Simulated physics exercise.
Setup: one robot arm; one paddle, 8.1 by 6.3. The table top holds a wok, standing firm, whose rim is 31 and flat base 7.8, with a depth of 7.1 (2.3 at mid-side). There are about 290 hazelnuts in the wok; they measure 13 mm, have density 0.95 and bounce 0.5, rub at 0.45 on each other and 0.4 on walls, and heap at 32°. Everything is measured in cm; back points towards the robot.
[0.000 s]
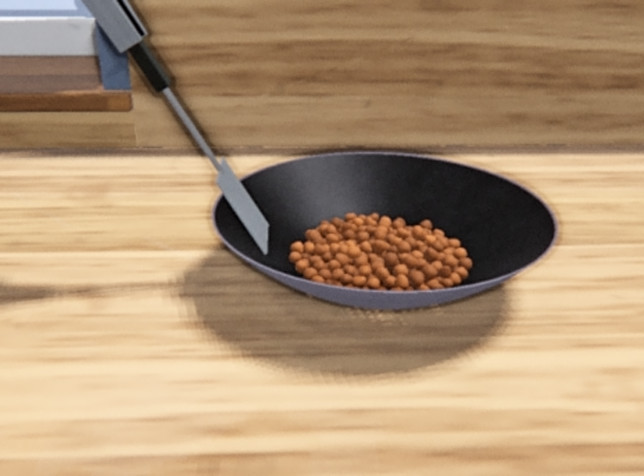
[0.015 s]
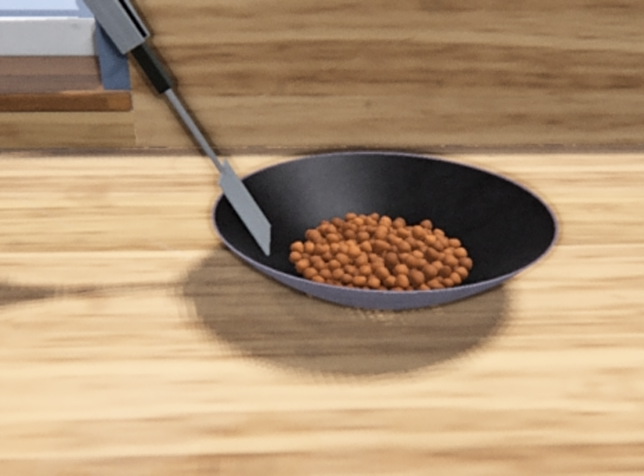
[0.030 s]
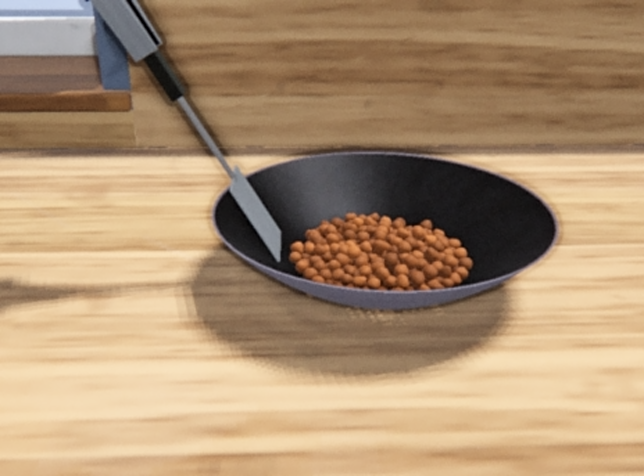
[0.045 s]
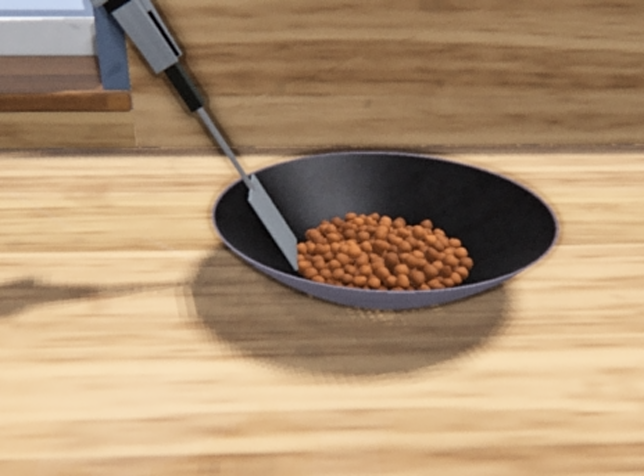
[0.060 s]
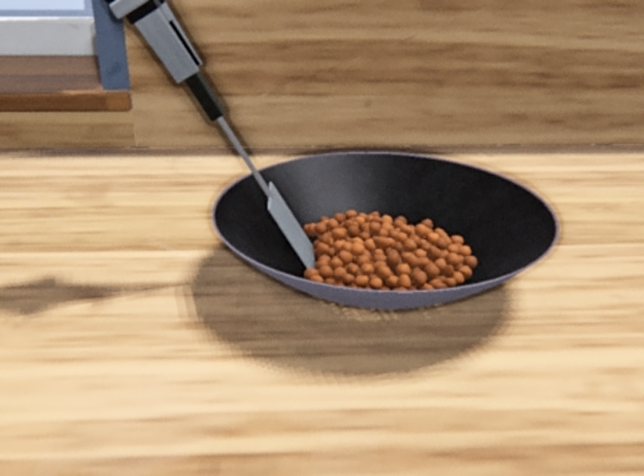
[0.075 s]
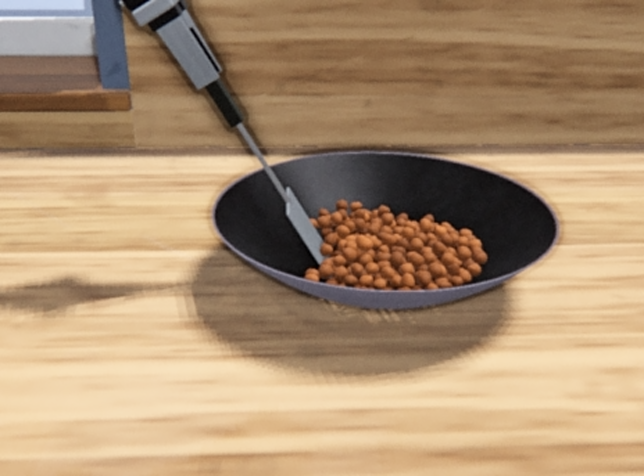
A paddle on a robot arm hangs inside the left side of a dark wok holding a heap of brown hazelnuts, barely moving at first. It then slides right and slightly down to meet the heap's left edge. Pressing further right, it pushes the nuts rightward, and a few sit apart beside the blade.
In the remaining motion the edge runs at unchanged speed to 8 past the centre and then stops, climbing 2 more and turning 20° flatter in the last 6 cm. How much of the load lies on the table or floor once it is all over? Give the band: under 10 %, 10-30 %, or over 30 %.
Band: 10-30 %.
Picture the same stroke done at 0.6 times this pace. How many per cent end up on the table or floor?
Estimate: Close to 0 %.
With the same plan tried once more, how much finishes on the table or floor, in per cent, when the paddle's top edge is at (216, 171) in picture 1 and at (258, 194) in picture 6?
Around 0 per cent finishes there.
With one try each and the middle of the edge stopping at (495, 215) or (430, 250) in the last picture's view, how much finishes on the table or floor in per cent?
About 35 and 0 per cent.
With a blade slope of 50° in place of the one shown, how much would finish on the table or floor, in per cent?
In that case, around 15 percent would end up on the table or floor.
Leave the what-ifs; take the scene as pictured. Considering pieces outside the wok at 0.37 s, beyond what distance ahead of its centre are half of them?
Roughly 18 cm.
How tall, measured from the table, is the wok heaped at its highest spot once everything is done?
Top of the heap: Roughly 6.5 cm above the table top.
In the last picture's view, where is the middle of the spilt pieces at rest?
(617, 259), roughly.
After 0.11 s, sloping 60°, highest piece 6 above the table; 288 in the wok.
After 0.15 s, sloping 54°, highest piece 7 above the table; 288 in the wok.
After 0.37 s, sloping 40°, highest piece 10 above the table; 245 in the wok, 13 on the table or floor, 30 on the blade or in flight.
After 1.42 s, sloping 40°, highest piece 6 above the table; 243 in the wok, 45 on the table or floor.
At rest, 243 in the wok, 45 on the table or floor. That is 16 % on the table or floor.
